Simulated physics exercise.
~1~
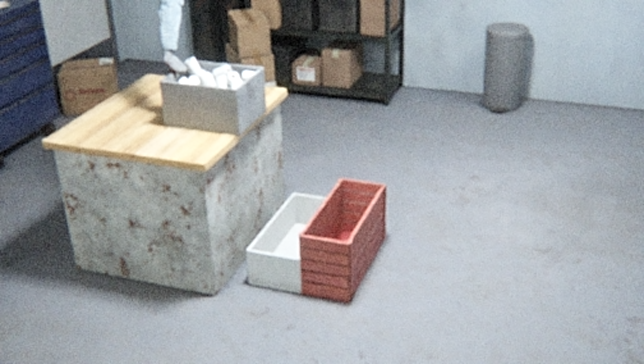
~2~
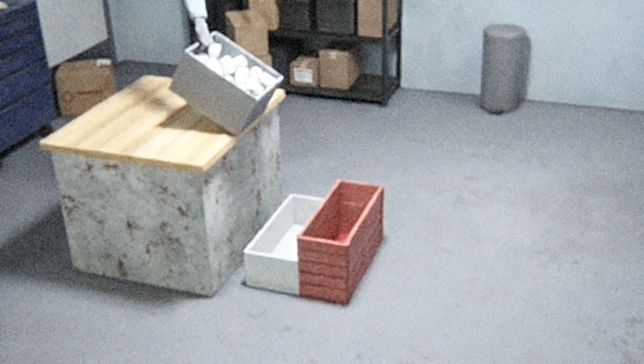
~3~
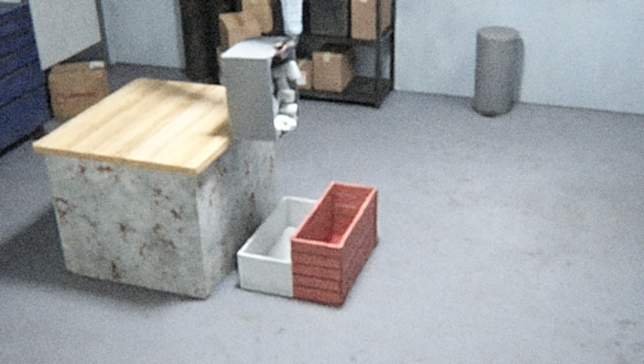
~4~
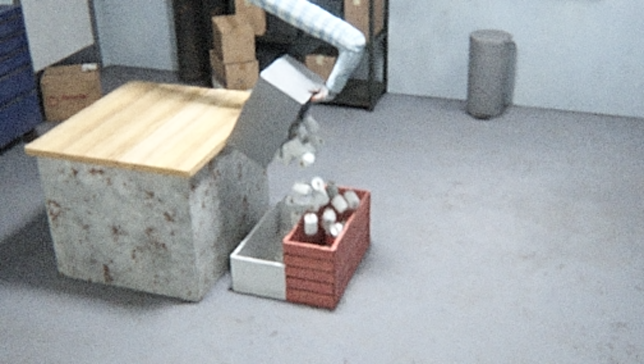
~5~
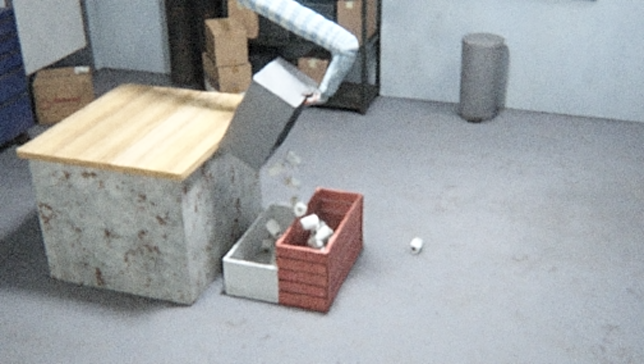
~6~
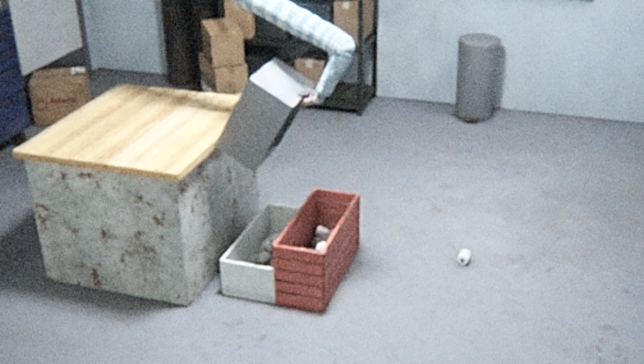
Arm tipping a grey crate of white paper rolls off a bench, most landing in the red trough, one on the floor.
